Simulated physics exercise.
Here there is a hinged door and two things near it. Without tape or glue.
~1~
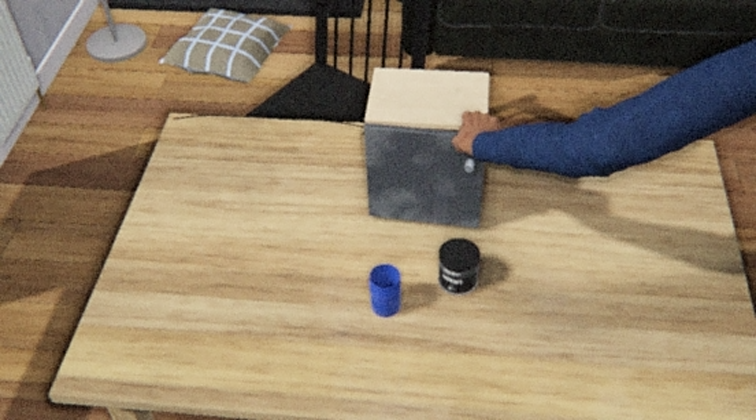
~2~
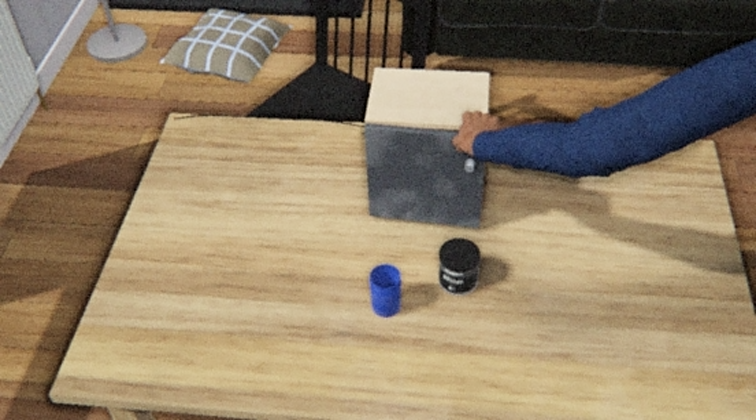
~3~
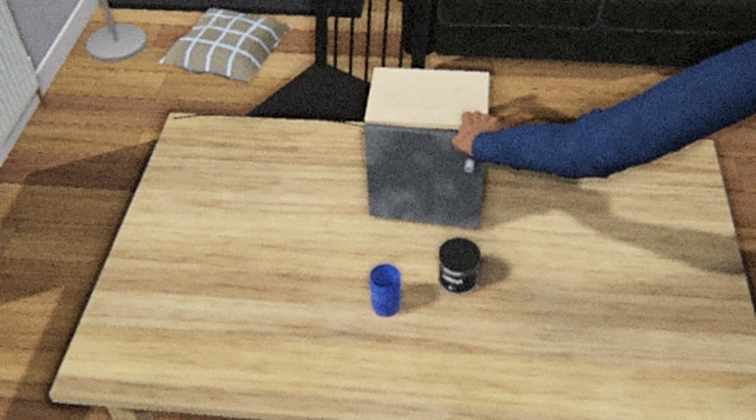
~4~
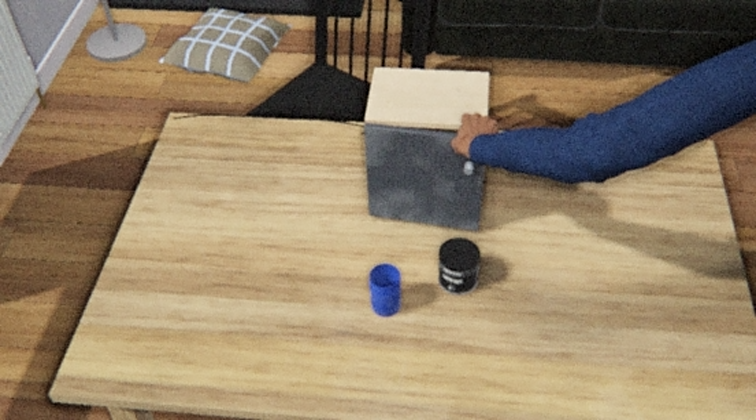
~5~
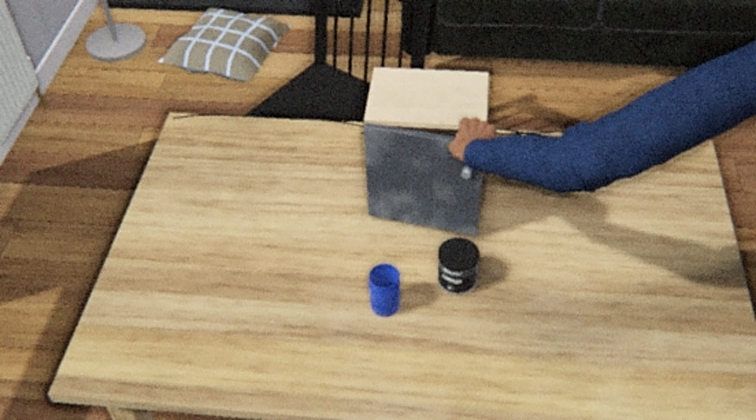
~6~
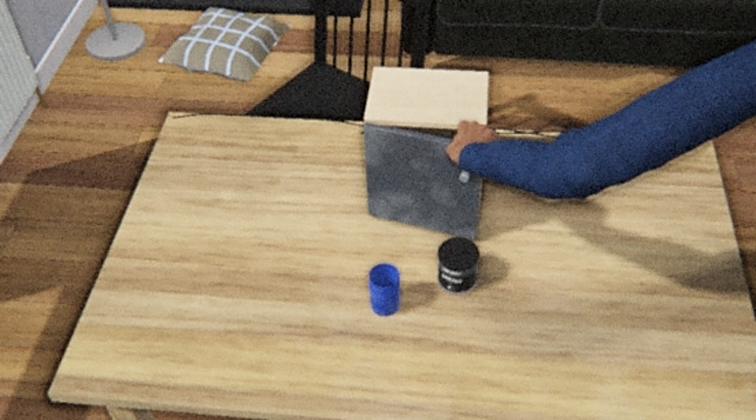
On a wooden table, a hand slightly opens a box's grey door behind two small containers.
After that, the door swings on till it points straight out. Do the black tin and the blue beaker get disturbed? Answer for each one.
Black tin: Hit and moved. Blue beaker: Hit and moved.
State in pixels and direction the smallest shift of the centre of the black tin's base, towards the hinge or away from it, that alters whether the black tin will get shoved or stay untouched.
It takes a move of about 12 pixels to the right.
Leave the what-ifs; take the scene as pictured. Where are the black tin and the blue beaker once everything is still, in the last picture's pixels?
Final spots: Black tin at (448, 289), blue beaker at (339, 299).
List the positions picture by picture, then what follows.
In the first frame, door 4° open; black tin (459, 267); blue beaker (385, 291); door (423, 181).
In the second frame, door 4° open; blue beaker (386, 291); door (424, 181).
In the third frame, door 5° open; black tin (459, 267); door (423, 181).
In the fourth frame, door 6° open; blue beaker (385, 291); door (423, 182).
In the fifth frame, door 10° open; black tin (458, 267); door (422, 184).
In the sixth frame, door 13° open; black tin (458, 266); blue beaker (384, 290); door (421, 186).
Then, 0.80 s on from there, door 41° open; black tin displaced a little near (449, 284); blue beaker at rest near (384, 290).
Then, 1.78 s on from there, door 76° open; black tin displaced about its own width near (448, 289); blue beaker displaced a little near (367, 294).
In the end, the black tin is pushed along, near (448, 289); the blue beaker is pushed along, near (339, 299).
